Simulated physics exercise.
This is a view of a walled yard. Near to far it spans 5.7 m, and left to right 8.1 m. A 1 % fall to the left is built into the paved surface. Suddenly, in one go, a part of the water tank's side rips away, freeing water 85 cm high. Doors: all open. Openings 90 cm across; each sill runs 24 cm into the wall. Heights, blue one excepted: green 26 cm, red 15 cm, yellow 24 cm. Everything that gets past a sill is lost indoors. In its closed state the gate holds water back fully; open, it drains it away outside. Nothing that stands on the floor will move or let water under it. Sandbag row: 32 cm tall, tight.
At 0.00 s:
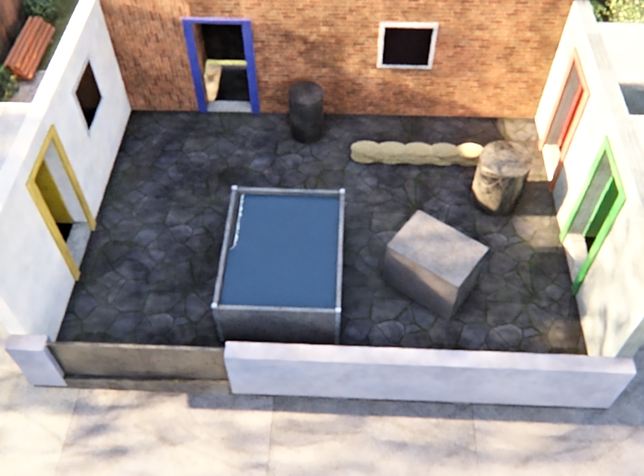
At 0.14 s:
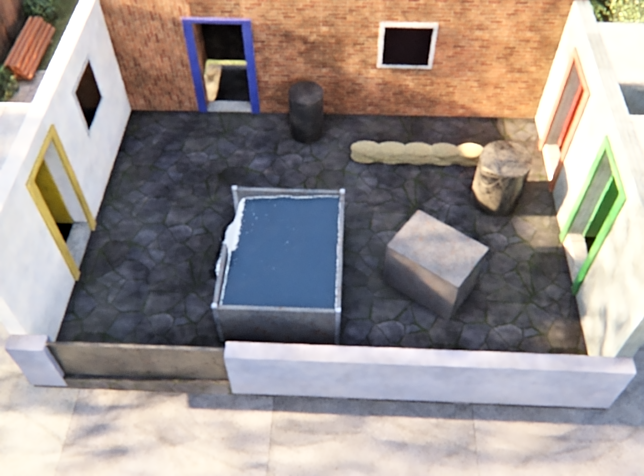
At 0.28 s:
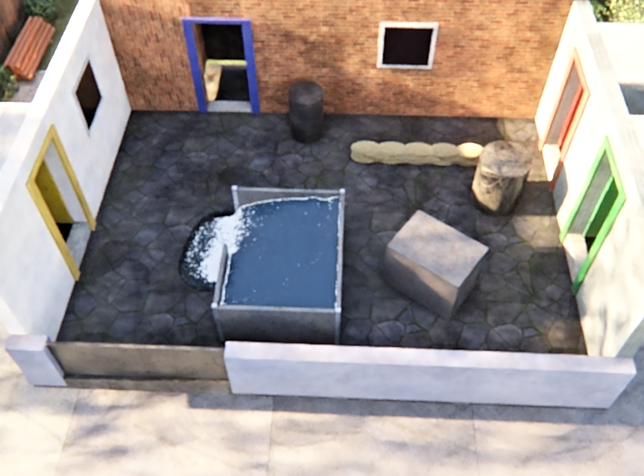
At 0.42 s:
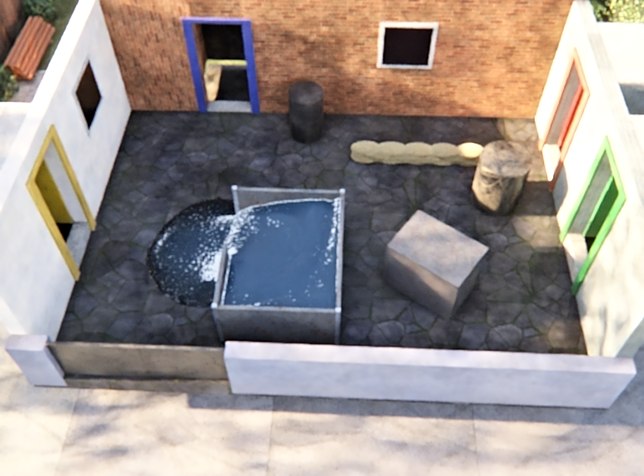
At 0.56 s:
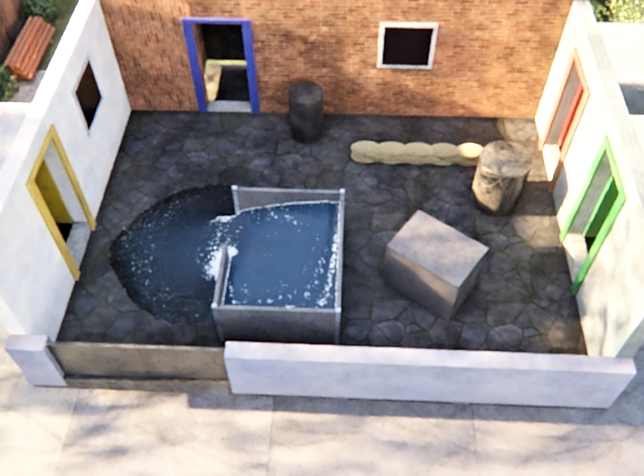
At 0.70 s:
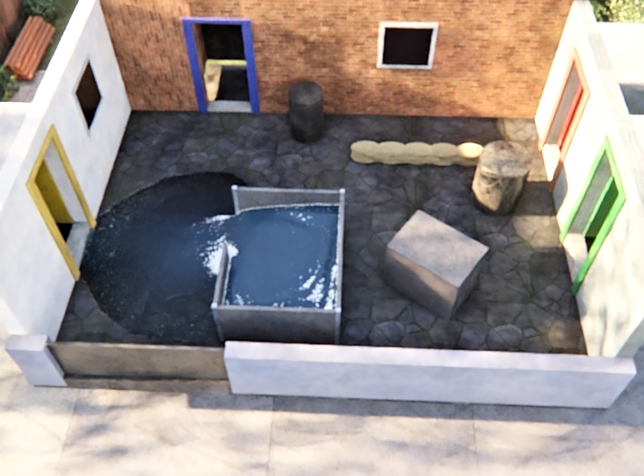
Water sits still in a raised tank in a walled yard, then bulges through the tank's left side near the back. It pours out in a white, foamy rush onto the dark stone paving, and a rounded pool spreads leftward, reaching close to the yellow-framed door as the level in the tank drops.
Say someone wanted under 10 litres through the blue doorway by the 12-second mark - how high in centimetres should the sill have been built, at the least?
They should have built it at least 11 cm high.
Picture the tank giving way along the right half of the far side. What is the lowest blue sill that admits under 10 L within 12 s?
Then 19 cm.
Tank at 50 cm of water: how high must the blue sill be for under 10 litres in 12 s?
I'd go with near 6.0 cm then.
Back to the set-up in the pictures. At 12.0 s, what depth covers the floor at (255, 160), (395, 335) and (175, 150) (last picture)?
Taking the spots in order: About 7, 3 and 10 centimetres.
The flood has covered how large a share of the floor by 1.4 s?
I'd estimate about 25 percent.
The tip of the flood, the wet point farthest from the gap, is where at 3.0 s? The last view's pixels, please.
Pixel close to (131, 113).
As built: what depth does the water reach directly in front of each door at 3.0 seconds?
Depths in cm - green: 0, blue: 10, red: 0, yellow: 29.
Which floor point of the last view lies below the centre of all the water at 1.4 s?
At about (231, 264).
After 1.4 s water covers 25 % of the floor, deepest (44 cm) near (89, 240); it has not reached the blue door.
After 3.0 s water covers 35 % of the floor, deepest (36 cm) near (131, 113); 10 cm at the blue door, 1 litre in over its 7 cm sill.
After 12.0 s water covers 95 % of the floor, deepest (12 cm) near (120, 144); 10 cm at the blue door, 70 litres in over its 7 cm sill.
At the blue door as built, the water arrived by 2.4 s and peaked near 12 cm at 5.4 s.
With a sill of 10 cm, 17 litres would have come in within the 12 s; with 13.5 cm, 1 litre. So under 10 litres takes about 11 cm.
